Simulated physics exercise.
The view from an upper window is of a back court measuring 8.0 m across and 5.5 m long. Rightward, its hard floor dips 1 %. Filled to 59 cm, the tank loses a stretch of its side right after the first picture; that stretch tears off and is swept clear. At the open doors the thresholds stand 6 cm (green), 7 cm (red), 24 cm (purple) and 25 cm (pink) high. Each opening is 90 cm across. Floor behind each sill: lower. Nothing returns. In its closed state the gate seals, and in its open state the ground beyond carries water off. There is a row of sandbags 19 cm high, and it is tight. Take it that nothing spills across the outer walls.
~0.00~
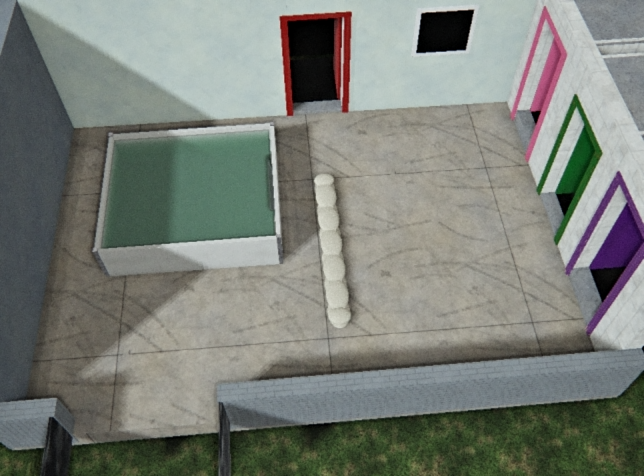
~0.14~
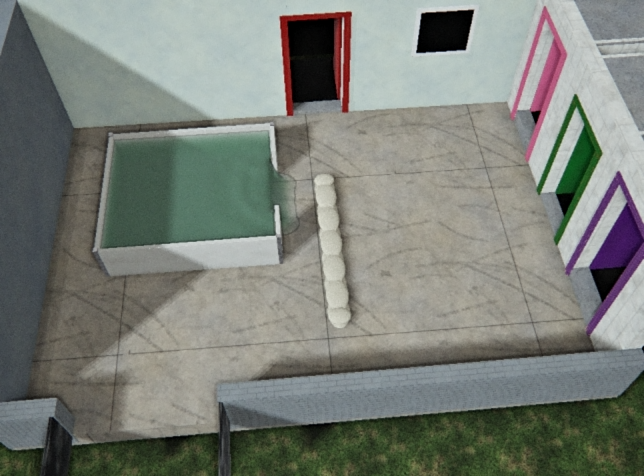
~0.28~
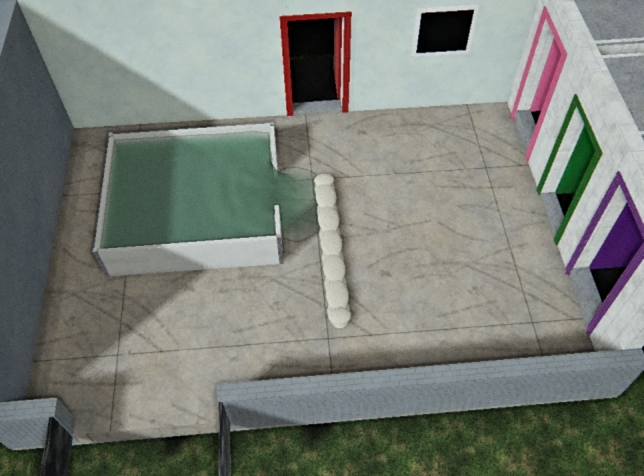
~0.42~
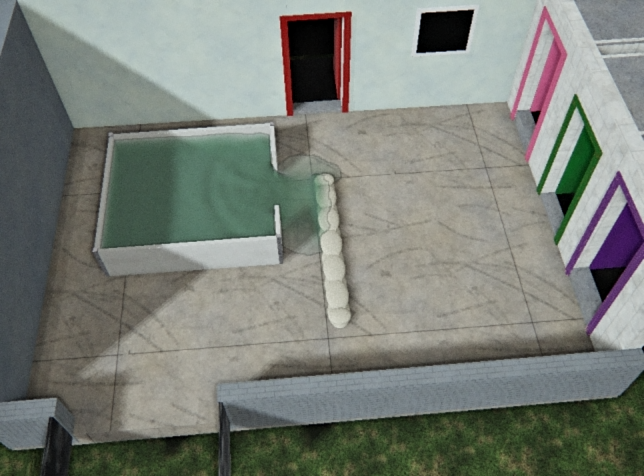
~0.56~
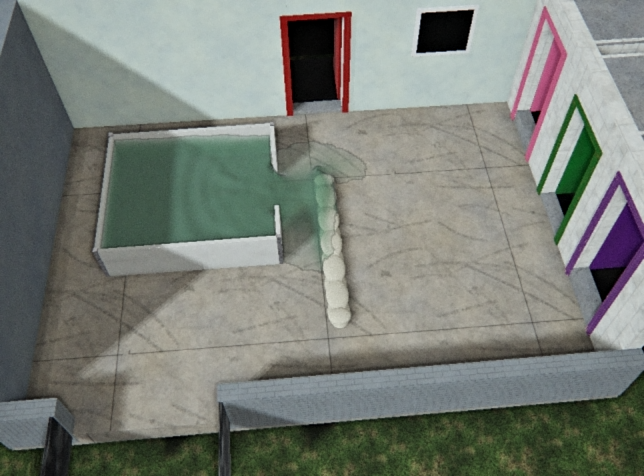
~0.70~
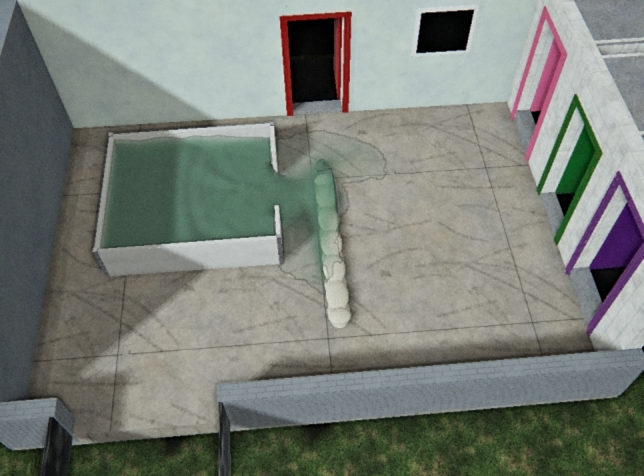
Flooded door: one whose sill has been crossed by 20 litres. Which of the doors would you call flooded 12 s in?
I would call the green door flooded; I would call the red door flooded; I would call the purple door not flooded; I would call the pink door not flooded.
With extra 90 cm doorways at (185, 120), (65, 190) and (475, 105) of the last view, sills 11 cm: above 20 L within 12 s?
Per doorway, in order: Insufficient / insufficient / sufficient.
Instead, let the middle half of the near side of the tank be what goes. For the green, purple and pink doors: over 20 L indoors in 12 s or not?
Outcomes - green: Not exceeded, purple: Not exceeded, pink: Not exceeded.
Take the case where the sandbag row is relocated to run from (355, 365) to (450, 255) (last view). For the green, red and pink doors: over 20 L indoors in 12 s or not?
At the green door the limit is exceeded, at the red door it is not reached, and at the pink door it is not reached.
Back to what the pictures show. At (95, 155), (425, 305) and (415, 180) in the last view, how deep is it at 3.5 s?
Roughly 0, 2, 2 cm.
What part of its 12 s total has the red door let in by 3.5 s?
Roughly 45 percent is in by then.
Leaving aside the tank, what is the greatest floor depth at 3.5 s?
Up to near 30 cm.
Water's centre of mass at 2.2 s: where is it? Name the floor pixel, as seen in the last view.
(257, 206).
After 1.4 s water covers 30 % of the floor and is deepest (46 cm) near (312, 200); green door not reached, red door 8 cm at the sill, 1 L in, purple door not reached, pink door not reached.
After 2.2 s water covers 55 % of the floor and is deepest (43 cm) near (312, 200); green door not reached, red door 12 cm at the sill, 33 L in, purple door not reached, pink door not reached.
After 3.5 s water covers 70 % of the floor and is deepest (30 cm) near (313, 208); green door 13 cm at the sill, 18 L in, red door 13 cm at the sill, 94 L in, purple door 9 cm at the sill, 0 L in, pink door 21 cm at the sill, 0 L in.
After 7.0 s water covers 85 % of the floor and is deepest (20 cm) near (313, 208); green door 6 cm at the sill, 48 L in, red door 12 cm at the sill, 178 L in, purple door 13 cm at the sill, 0 L in, pink door 13 cm at the sill, 0 L in.
After 12.0 s water covers 95 % of the floor and is deepest (14 cm) near (507, 103); green door 10 cm at the sill, 55 L in, red door 11 cm at the sill, 219 L in, purple door 11 cm at the sill, 0 L in, pink door 13 cm at the sill, 1 L in.
